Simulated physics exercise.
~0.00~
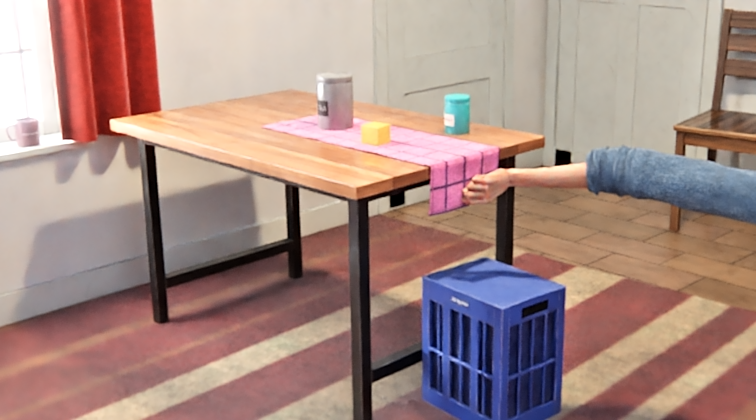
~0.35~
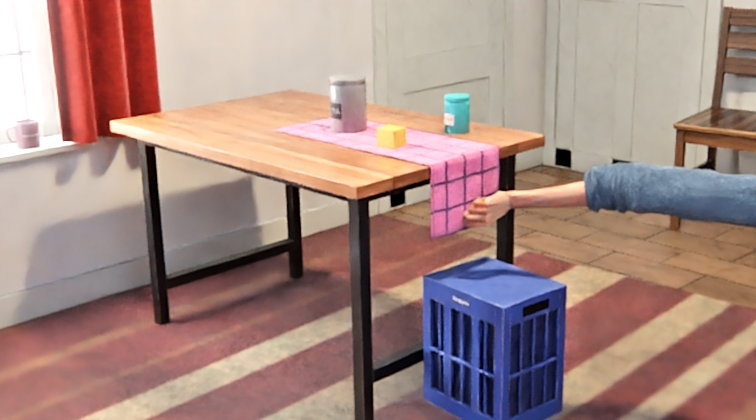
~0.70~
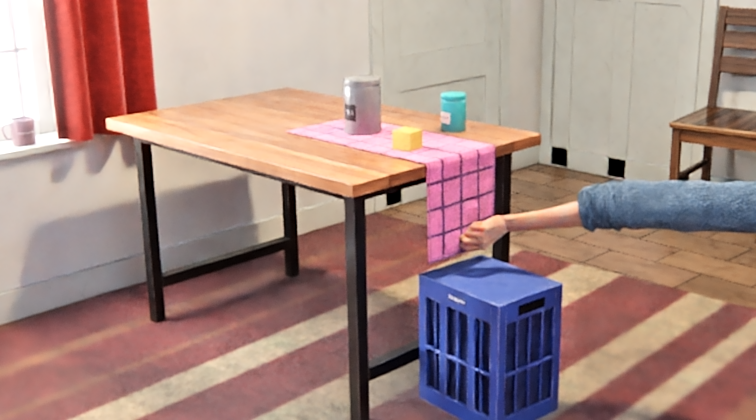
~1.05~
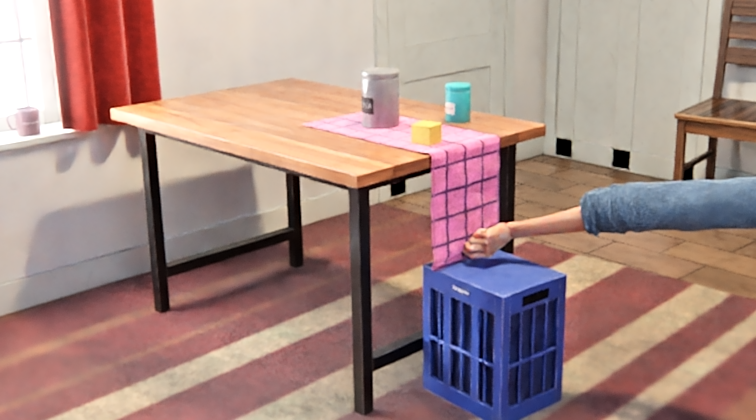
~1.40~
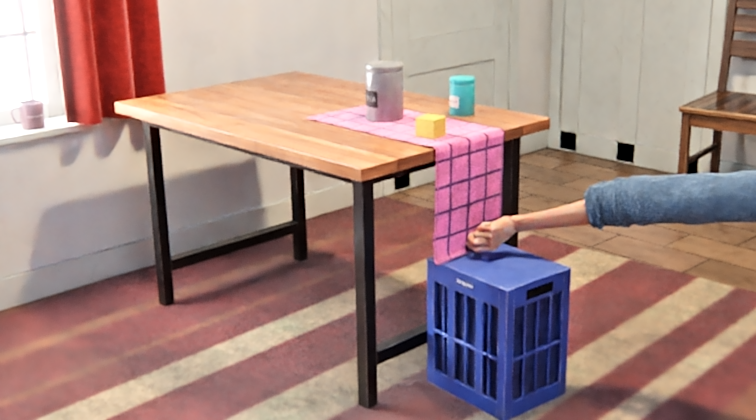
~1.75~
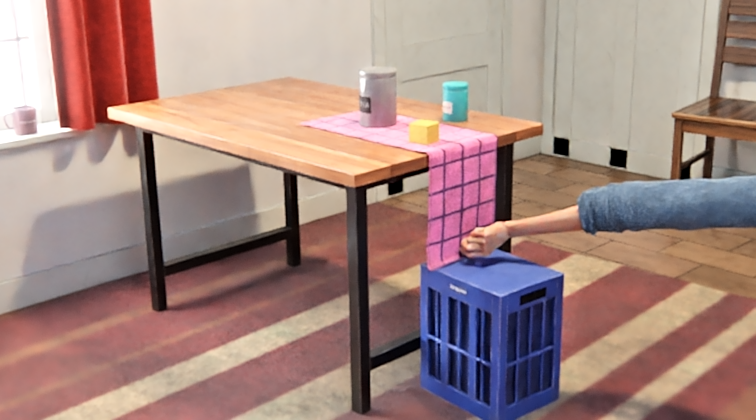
The clip opens on a wooden table where a grey canister and a yellow block rest on a pink checked tea towel, with a turquoise jar close by. A hand reaching in from the right grips the cloth's overhanging end and slowly pulls it downward. The canister, still upright, and the block ride along to the right toward the table's edge, while the jar stays put. The hem comes down to the blue crate on the floor, and the pulling stops. At the end the hand still holds the cloth there, and all three objects remain on the table.
